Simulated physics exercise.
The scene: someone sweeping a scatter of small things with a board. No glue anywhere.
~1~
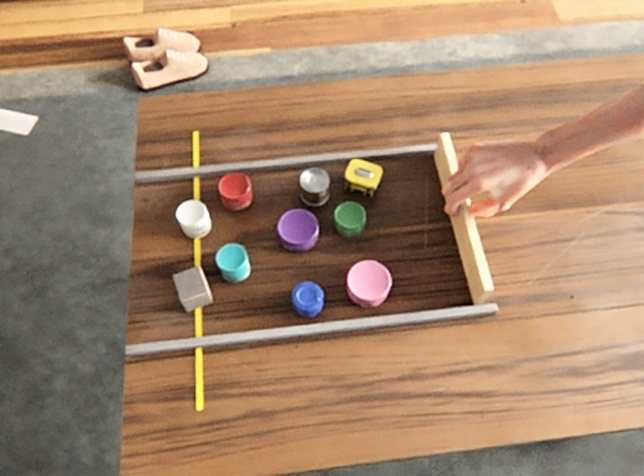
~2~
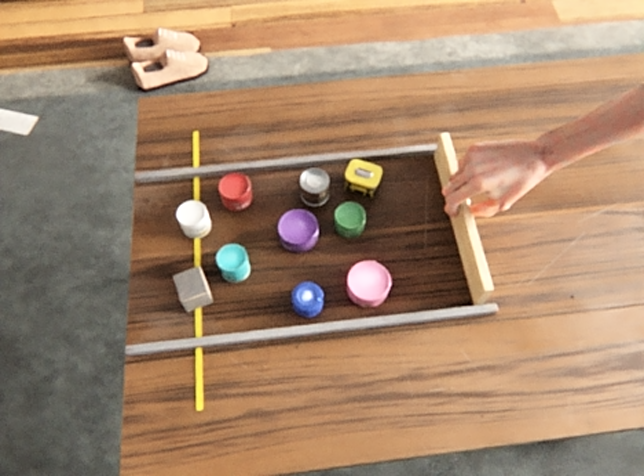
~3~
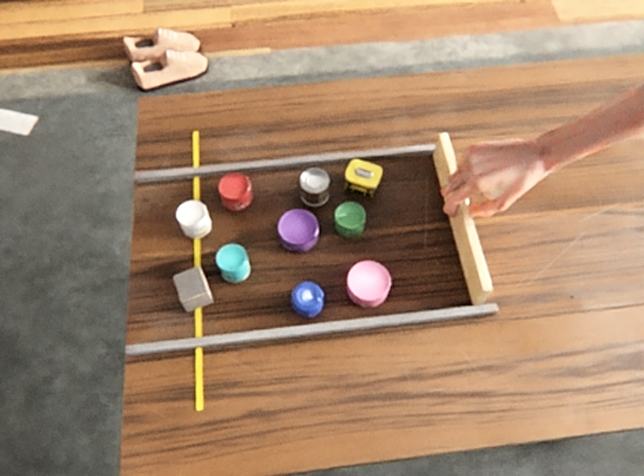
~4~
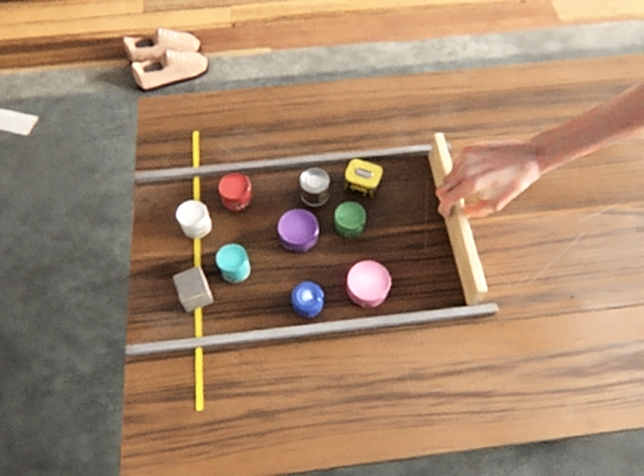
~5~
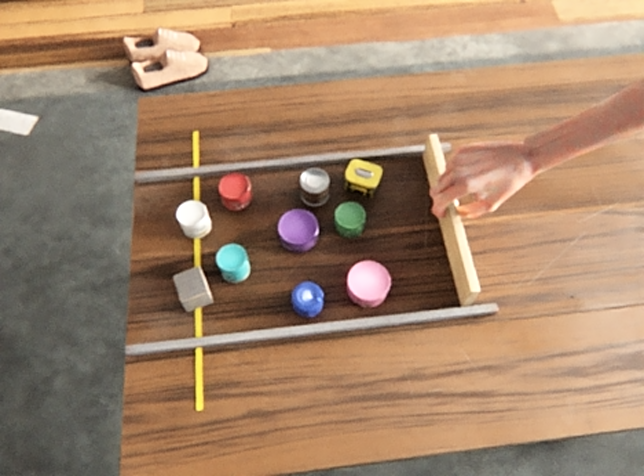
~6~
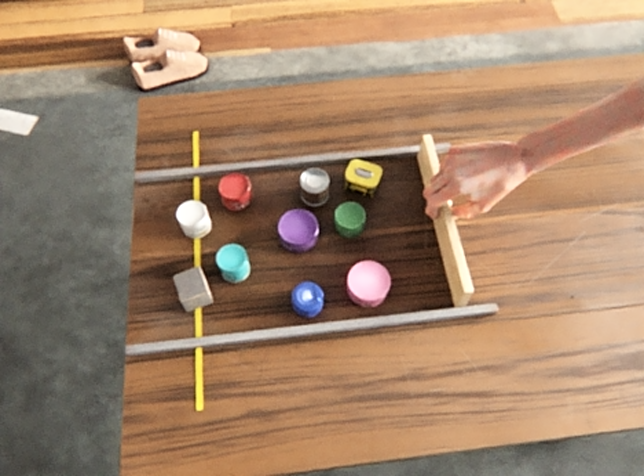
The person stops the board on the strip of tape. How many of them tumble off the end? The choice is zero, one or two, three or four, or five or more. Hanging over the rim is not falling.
In the end the number that fall off is one or two.
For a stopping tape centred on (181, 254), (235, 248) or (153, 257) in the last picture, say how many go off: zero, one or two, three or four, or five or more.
For each place: 1 or 2; none; five or more.
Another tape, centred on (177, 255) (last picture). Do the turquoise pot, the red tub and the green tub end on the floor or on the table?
The turquoise pot is kept, the red tub is lost, the green tub stays on.
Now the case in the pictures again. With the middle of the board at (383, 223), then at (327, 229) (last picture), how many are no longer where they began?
First 1, then 6.
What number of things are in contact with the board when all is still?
The number is 4.
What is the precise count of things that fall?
It comes to 1.
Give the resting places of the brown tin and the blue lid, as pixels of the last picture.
The brown tin at (147, 203), the blue lid at (146, 328).
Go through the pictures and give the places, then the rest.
In the first picture, grey block (193, 289); white tub (194, 220); turquoise pot (234, 264); board (461, 215); tape (197, 252).
In the second picture, white tub (194, 220); yellow case (363, 178).
In the third picture, turquoise pot (234, 264); red tub (236, 192).
In the fourth picture, grey block (193, 289); brown tin (315, 188).
In the fifth picture, white tub (194, 220); blue lid (308, 300).
In the sixth picture, grey block (193, 289); white tub (194, 220); turquoise pot (234, 264); board (442, 217); tape (197, 252).
Soon after, none off yet; grey block at rest near (193, 289); white tub at rest near (194, 220); turquoise pot at rest near (234, 264).
At rest, the number that fall off is one or two; fallen, red tub.
